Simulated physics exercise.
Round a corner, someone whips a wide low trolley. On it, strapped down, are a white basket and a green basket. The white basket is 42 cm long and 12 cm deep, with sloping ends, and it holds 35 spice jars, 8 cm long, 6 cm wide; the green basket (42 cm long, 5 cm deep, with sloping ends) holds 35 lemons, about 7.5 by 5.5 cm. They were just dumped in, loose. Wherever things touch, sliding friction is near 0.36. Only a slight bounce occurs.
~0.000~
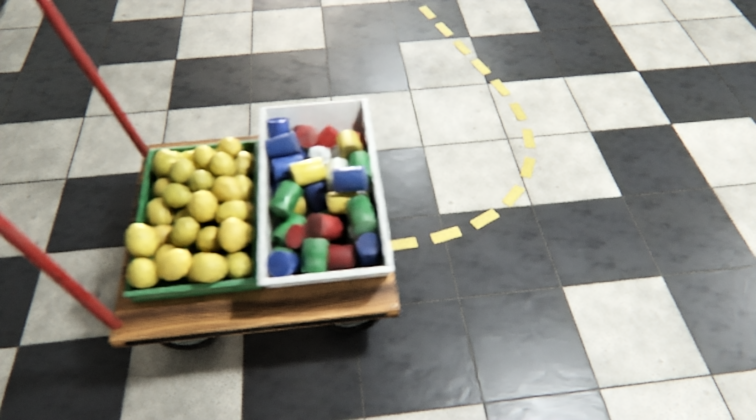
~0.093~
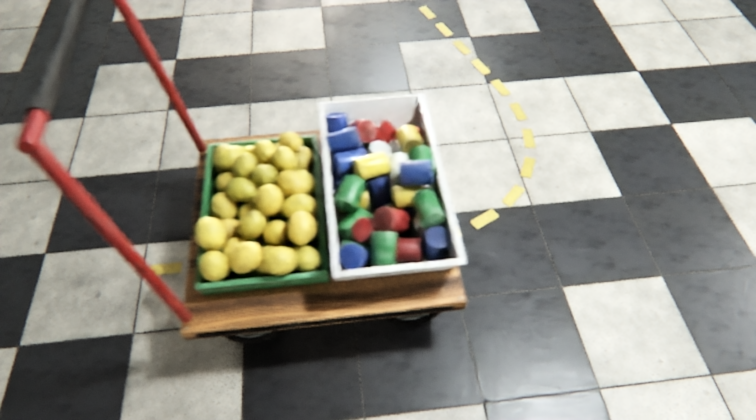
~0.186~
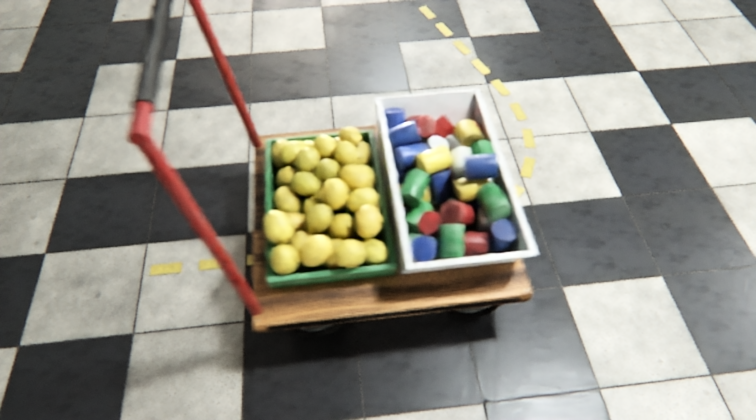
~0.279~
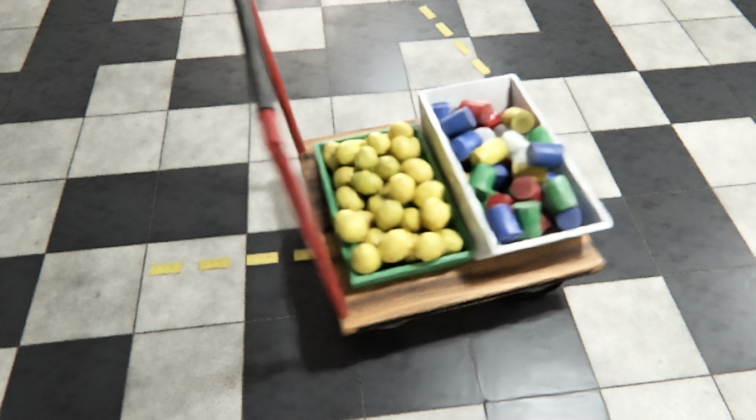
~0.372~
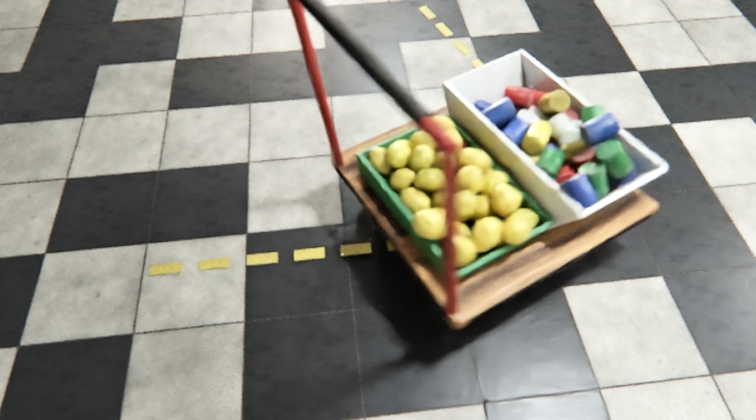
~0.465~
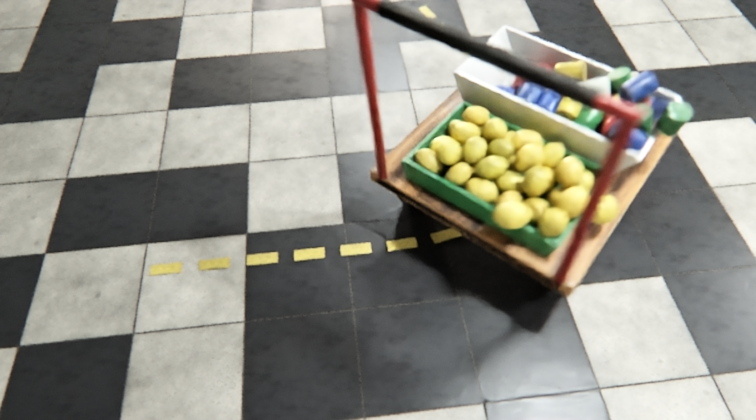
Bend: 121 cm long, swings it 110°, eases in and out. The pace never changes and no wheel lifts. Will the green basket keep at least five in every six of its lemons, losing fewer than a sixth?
No, it loses more than one in six.
After 0.51 s, white basket 34 in, 1 out and green basket 33 in, 2 out.
After 0.64 s, white basket 31 in, 4 out and green basket 31 in, 4 out.
After 0.85 s, white basket 27 in, 8 out and green basket 26 in, 9 out.
Final count (at 1.30 s), white basket 26 in, 9 out and green basket 24 in, 11 out. Asked share, 11 of 35, 31 per cent.
